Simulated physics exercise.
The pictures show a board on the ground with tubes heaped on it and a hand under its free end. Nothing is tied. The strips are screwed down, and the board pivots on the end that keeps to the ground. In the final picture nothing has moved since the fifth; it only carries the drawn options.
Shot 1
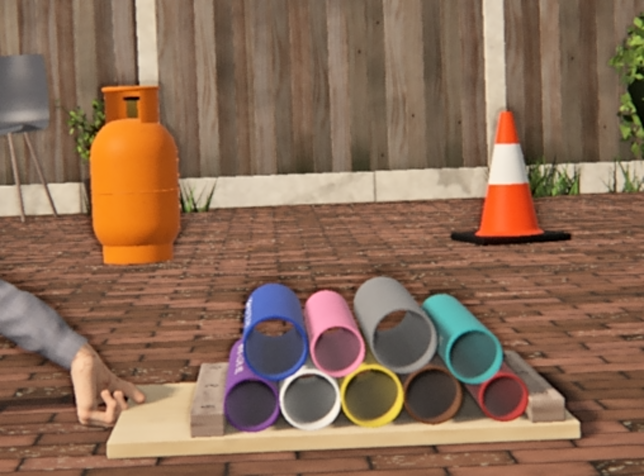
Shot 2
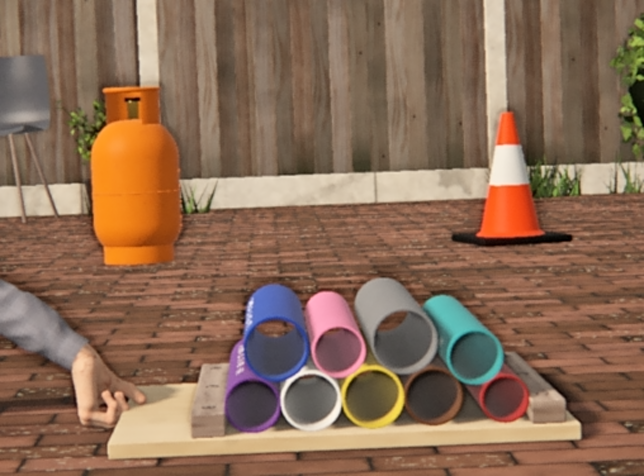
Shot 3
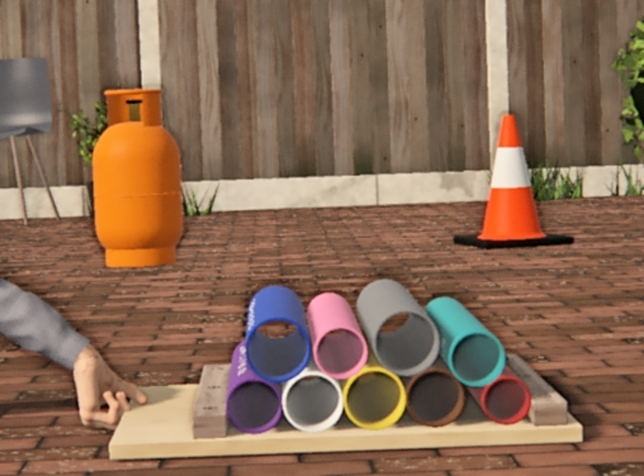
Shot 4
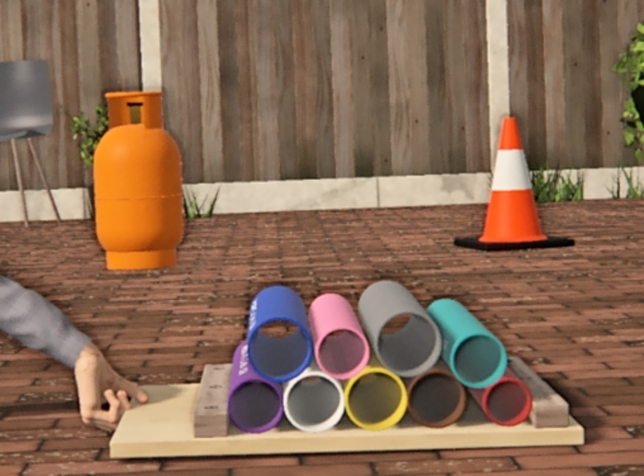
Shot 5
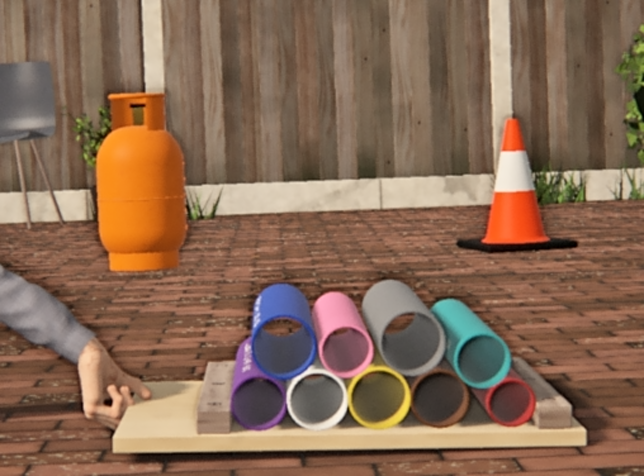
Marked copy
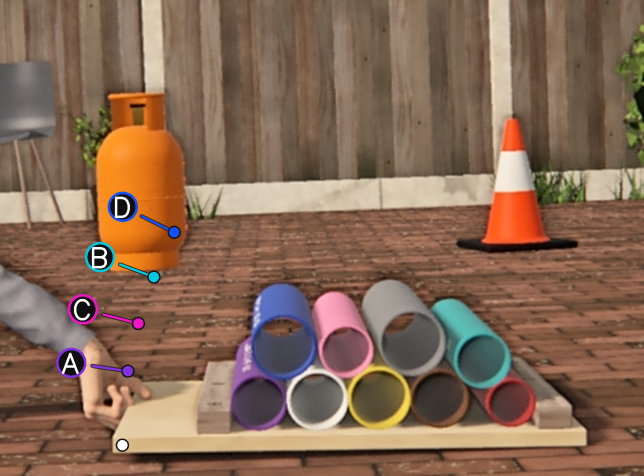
The video shows a hand at the left end of a board on brick paving, with colourful tubes stacked in two rows between wooden strips; the view shifts very slightly, while the hand, board and tubes stay practically still.
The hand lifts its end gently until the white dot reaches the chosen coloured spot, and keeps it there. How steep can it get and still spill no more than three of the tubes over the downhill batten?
D is the limit.
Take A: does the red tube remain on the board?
Yes.
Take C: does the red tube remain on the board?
Yes.
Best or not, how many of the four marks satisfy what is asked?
The number is four.
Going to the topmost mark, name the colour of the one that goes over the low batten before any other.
The turquoise one.
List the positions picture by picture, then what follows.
Pink tube (338, 350); turquoise tube (474, 356); grey tube (404, 340), in the first picture.
Grey tube (404, 341); board (338, 400), in the second picture.
Board (339, 401); purple tube (254, 406); red tube (507, 401), in the third picture.
Board (340, 402); purple tube (256, 406); white tube (314, 402), in the fourth picture.
Board (343, 400); purple tube (259, 403); white tube (317, 400), in the fifth picture.
On the marked copy, A at (128, 371); B at (154, 277); C at (138, 324); D at (174, 233); the white dot at (122, 446).
Taking D. A third of the way, board at 17°.
Two thirds of the way, board at 29°.
When it is over, board at 29°, two over the low batten (turquoise, grey).
As for the rest, A one over the low batten (turquoise); B one over the low batten (turquoise); C one over the low batten (turquoise).
